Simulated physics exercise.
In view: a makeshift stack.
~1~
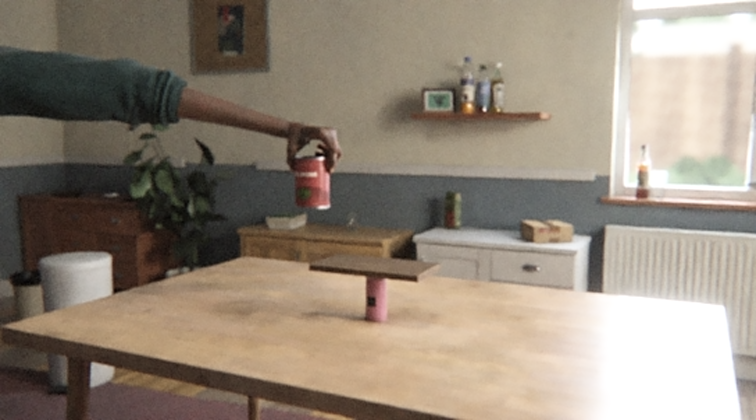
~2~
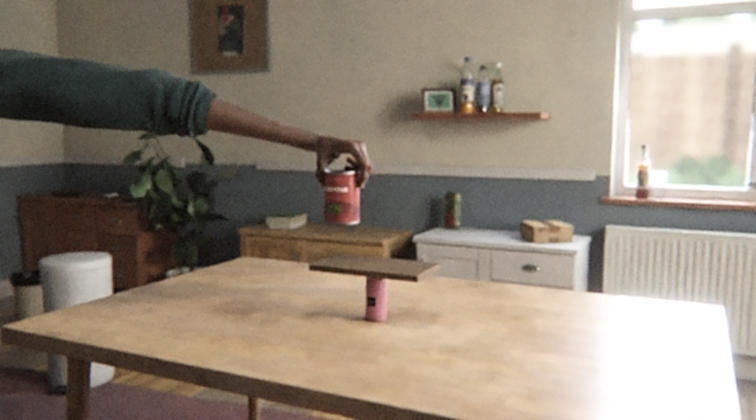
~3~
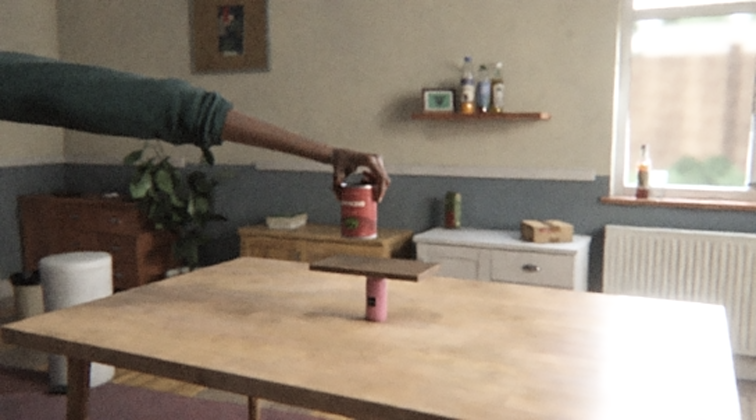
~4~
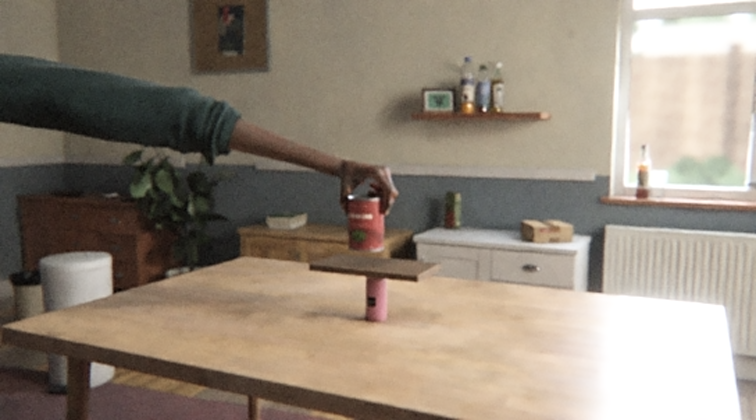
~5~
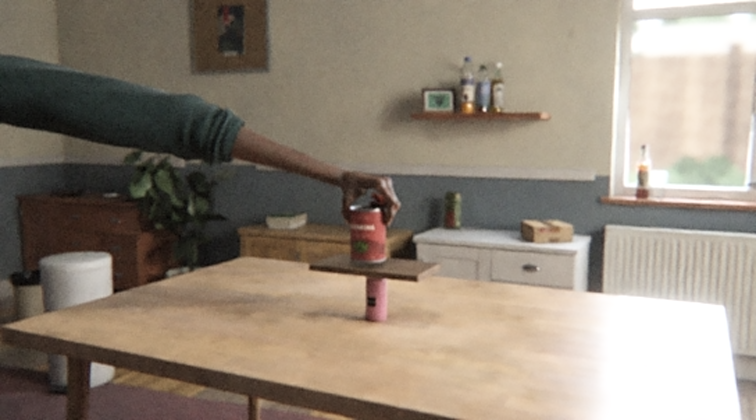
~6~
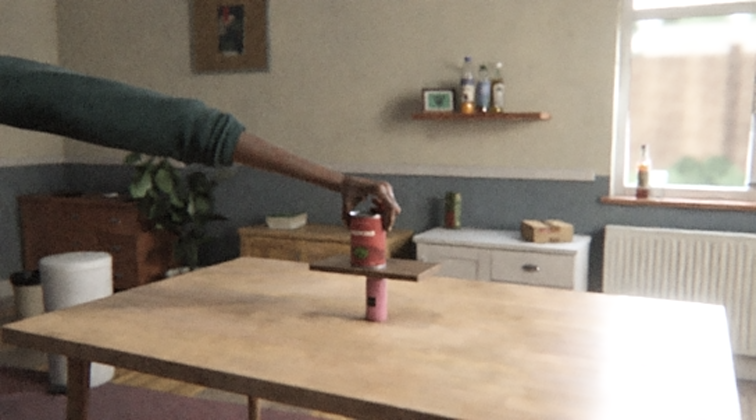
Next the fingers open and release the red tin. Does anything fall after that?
In the end the stack holds.
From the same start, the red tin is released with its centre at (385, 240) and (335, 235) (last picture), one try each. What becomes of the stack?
First, it stays up; second, it gives way.
Then, 0.30 s after the last picture, nothing has stirred.
Then, 0.70 s after the last picture, red tin resting near (368, 240).
At rest, all 3 in place. Seen from the same camera at the end, red tin near (368, 240). The stack stays up.
